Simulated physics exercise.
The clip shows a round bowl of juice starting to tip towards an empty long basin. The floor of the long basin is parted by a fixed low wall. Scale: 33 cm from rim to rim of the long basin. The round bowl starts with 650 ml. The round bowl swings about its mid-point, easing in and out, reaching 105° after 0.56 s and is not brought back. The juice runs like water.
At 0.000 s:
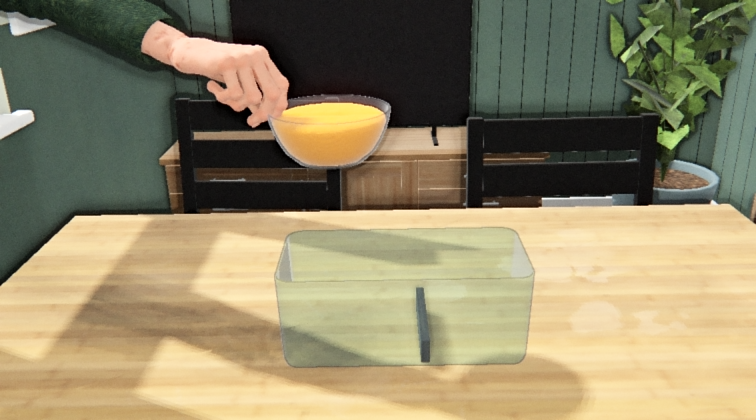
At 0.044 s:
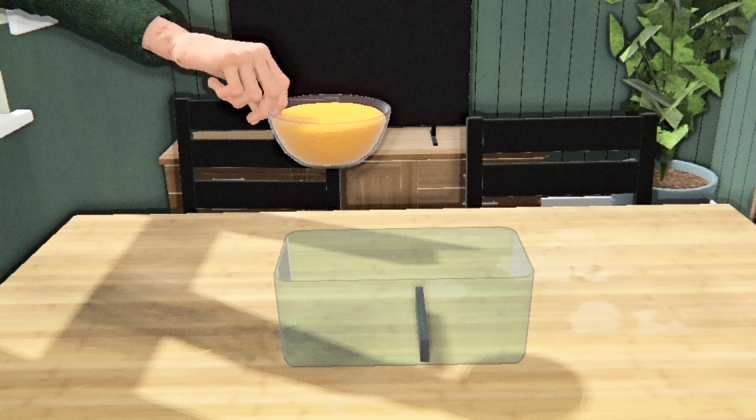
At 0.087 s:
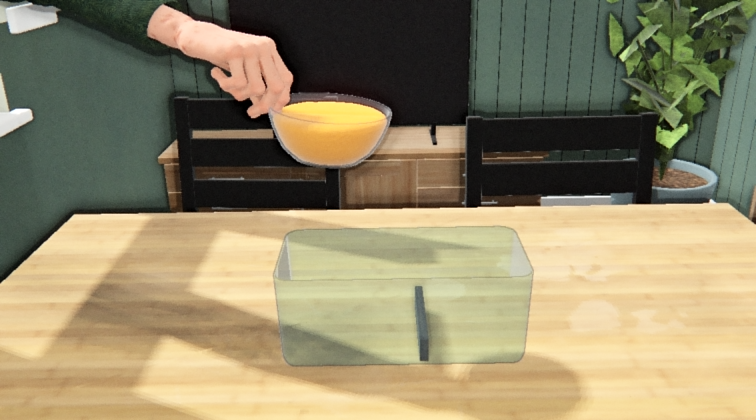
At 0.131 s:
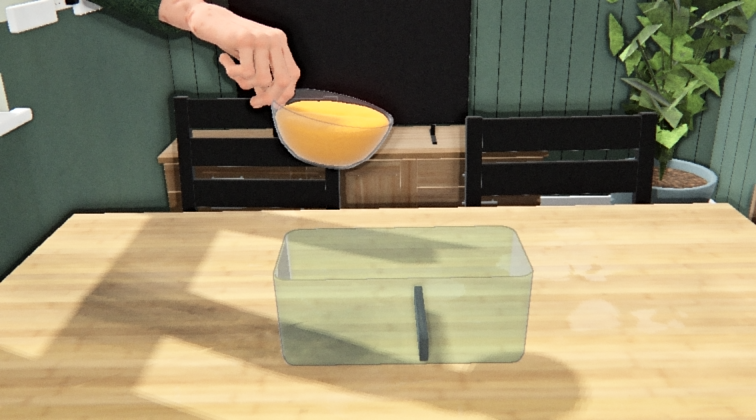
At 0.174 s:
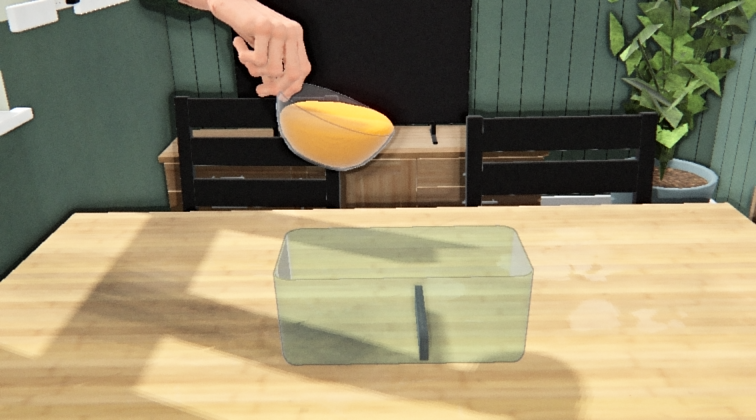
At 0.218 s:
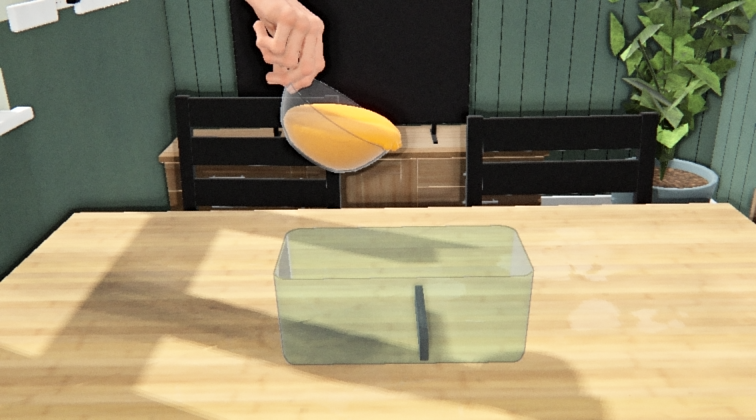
Glass bowl of orange juice tilting steadily to the right in a hand above an empty clear basin on a wooden table.
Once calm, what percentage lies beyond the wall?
About 58 per cent.
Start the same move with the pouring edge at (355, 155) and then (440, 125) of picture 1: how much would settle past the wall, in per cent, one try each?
In turn about 20 and 65 per cent.
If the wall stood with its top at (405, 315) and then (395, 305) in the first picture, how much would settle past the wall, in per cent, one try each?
First 70, then 85 per cent.
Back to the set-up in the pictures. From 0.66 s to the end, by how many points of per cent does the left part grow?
About 10 per cent.
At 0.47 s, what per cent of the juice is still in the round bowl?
About 7 per cent.
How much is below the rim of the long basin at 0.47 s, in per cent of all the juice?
Near 44 in a hundred.
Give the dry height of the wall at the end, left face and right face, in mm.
Left about 26 mm, right about 14 mm.
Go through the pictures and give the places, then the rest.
It leans 0°; its right rim is at (390, 109); the juice meets the walls at (273, 116) and (386, 114); the long basin's rim runs from (282, 256) to (525, 252); the wall's top is at (422, 313), in the first picture.
It leans 2°; its right rim is at (390, 110); the juice meets the walls at (273, 115) and (386, 115), in the second picture.
It leans 6°; its right rim is at (391, 114); the juice meets the walls at (274, 112) and (387, 117), in the third picture.
It leans 14°; its right rim is at (392, 122); the juice meets the walls at (276, 110) and (389, 119), in the fourth picture.
It leans 23°; its right rim is at (393, 132); the juice meets the walls at (281, 110) and (391, 124); 2 per cent is over the edge, in the fifth picture.
It leans 35°; its right rim is at (392, 144); the juice meets the walls at (285, 112) and (379, 126); 9 per cent is over the edge, in the sixth picture.
By 0.47 s the tilt is 99° and 7 per cent is still to pour, 2 is left of the wall and 42 right of it.
By 0.66 s the tilt is 105° and 0 per cent is still to pour, 29 is left of the wall and 66 right of it.
By 0.85 s the tilt is 105° and 0 per cent is still to pour, 38 is left of the wall and 60 right of it.
By 1.06 s the tilt is 105° and 0 per cent is still to pour, 40 is left of the wall and 58 right of it.
At rest 40 per cent lies left of the wall, 58 right of it and 2 outside.
